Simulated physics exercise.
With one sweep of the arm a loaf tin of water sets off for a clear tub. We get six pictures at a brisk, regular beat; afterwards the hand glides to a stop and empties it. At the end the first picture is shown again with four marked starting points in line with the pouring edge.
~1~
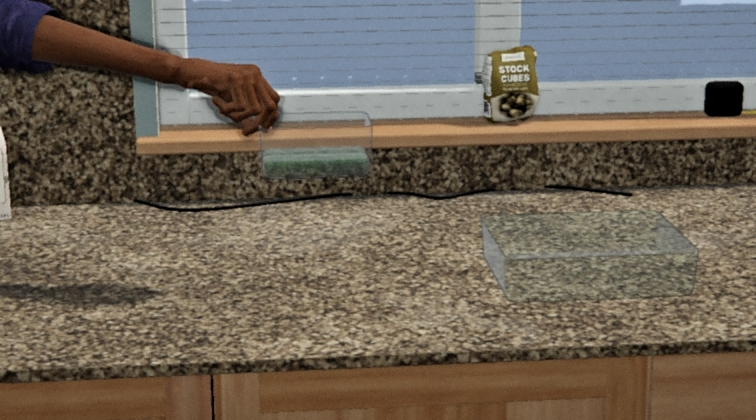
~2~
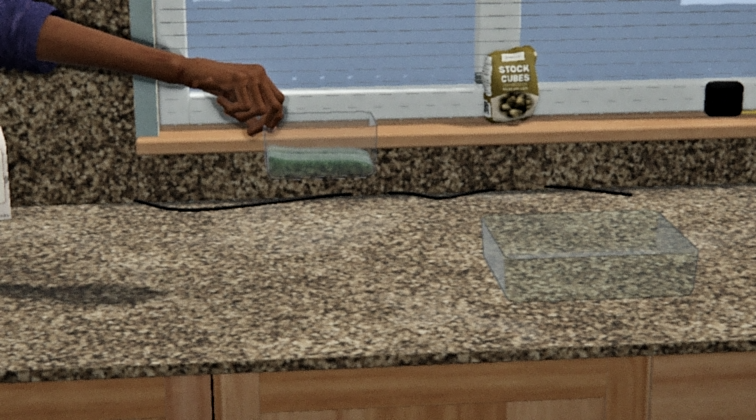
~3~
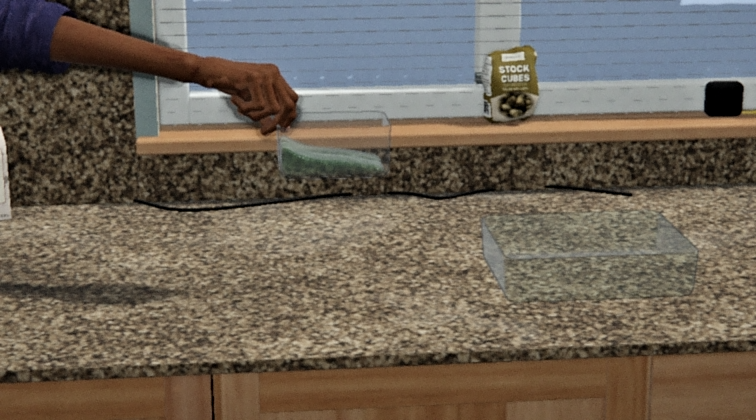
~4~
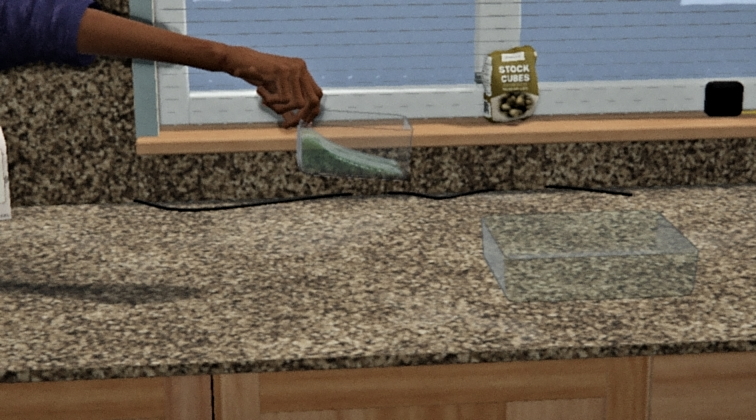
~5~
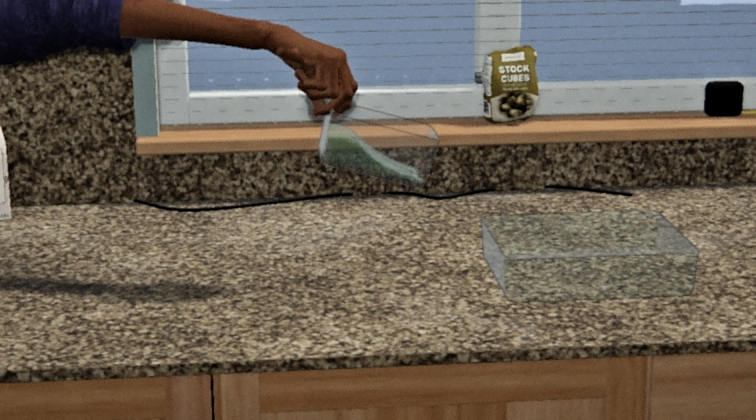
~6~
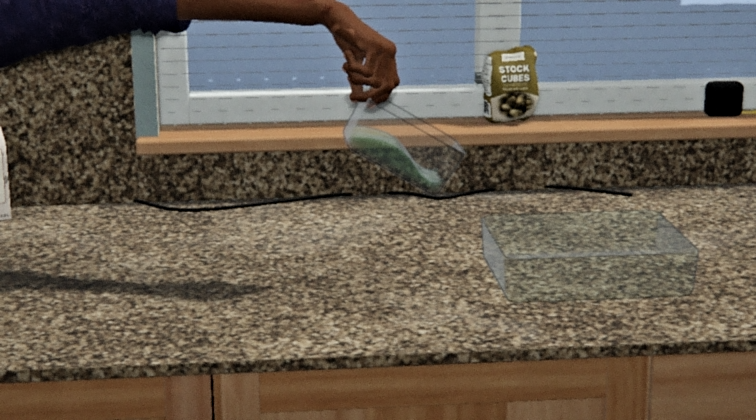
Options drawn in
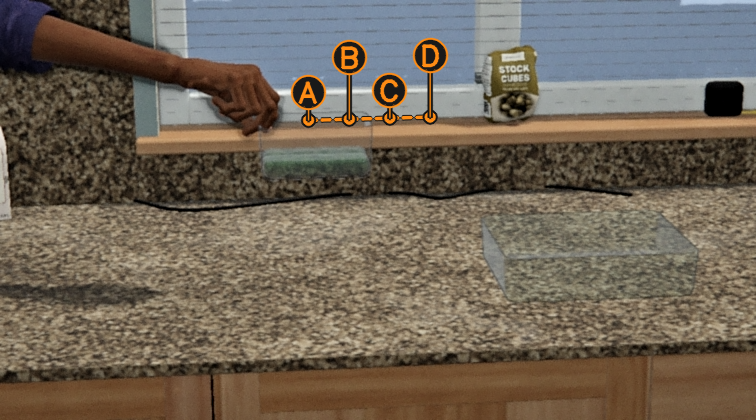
Hand carrying a clear container of greenish water rightward above a granite counter, tilting it steeply toward an empty clear tub.
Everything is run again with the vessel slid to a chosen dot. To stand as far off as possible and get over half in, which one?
A.
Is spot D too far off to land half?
No.
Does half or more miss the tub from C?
No.
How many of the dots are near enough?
All four.
On the marked copy, A at (308, 120); B at (349, 119); C at (389, 118); D at (430, 117).
With A, about 71 % lands in the tub, 19 % falls short and 10 % goes beside or beyond.
With B, about 75 % lands in the tub, 13 % falls short and 12 % goes beside or beyond.
With C, about 90 % lands in the tub, 3 % falls short and 7 % goes beside or beyond.
With D, about 74 % lands in the tub, 3 % falls short and 23 % goes beside or beyond.
